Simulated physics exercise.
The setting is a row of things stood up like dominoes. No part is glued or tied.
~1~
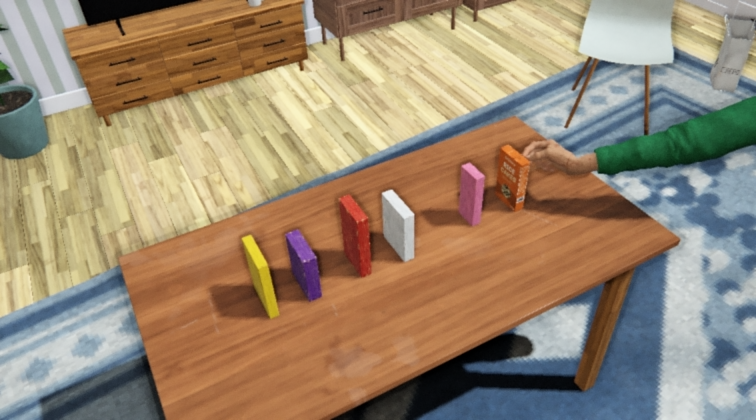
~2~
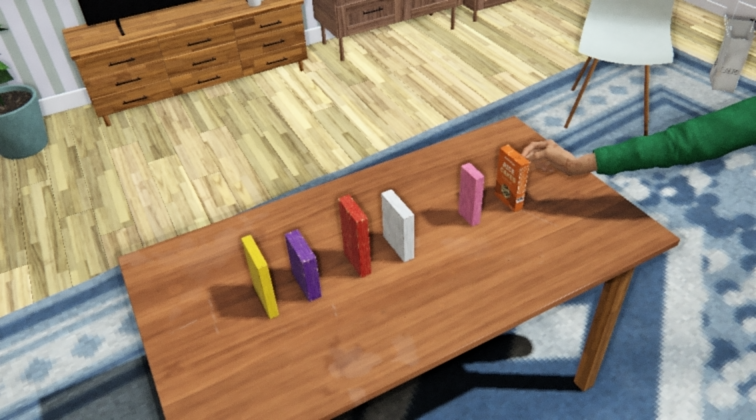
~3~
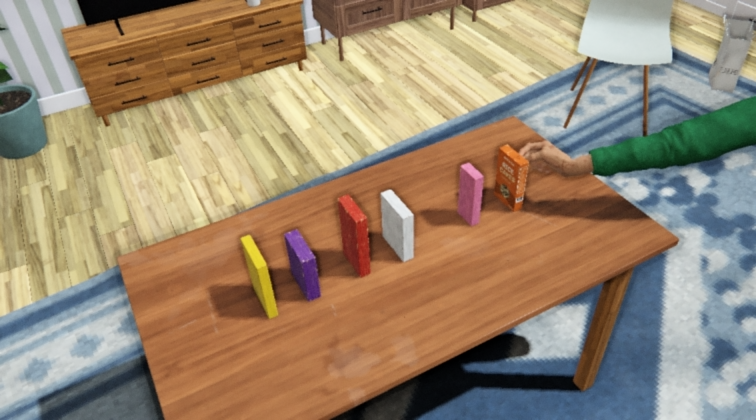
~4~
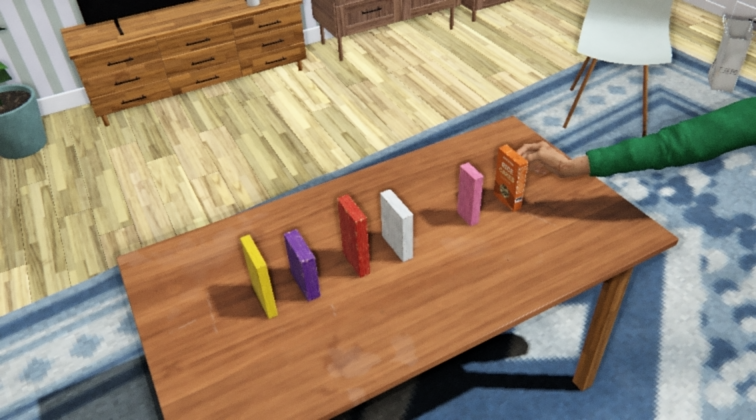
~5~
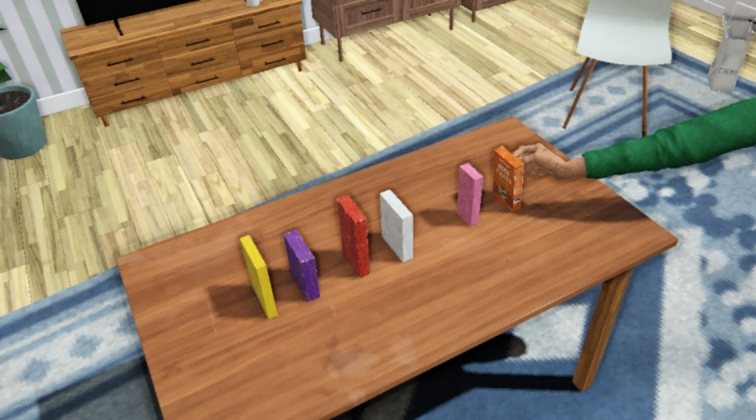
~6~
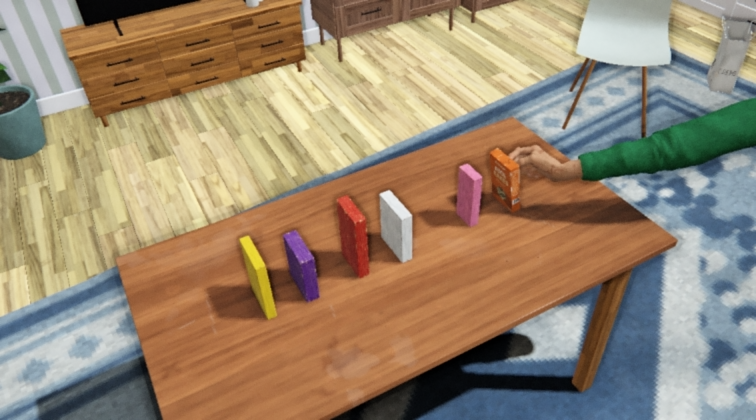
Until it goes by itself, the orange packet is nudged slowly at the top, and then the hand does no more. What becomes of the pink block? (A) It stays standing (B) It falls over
(B) It falls over.
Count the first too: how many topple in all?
2 altogether.
Then, 0.30 s after the last picture, orange packet 41° over.
Then, 0.60 s after the last picture, orange packet 72° over; pink block tipped 26° from how it was near (457, 201).
Then, 0.70 s after the last picture, orange packet 86° over; pink block tipped 56° from how it was near (445, 212).
Then, 0.80 s after the last picture, orange packet 90° over; pink block on its side near (435, 228).
At rest, tipped over on the table, pink block; the other 3 in place. Seen from the same camera at the end, pink block near (435, 228).
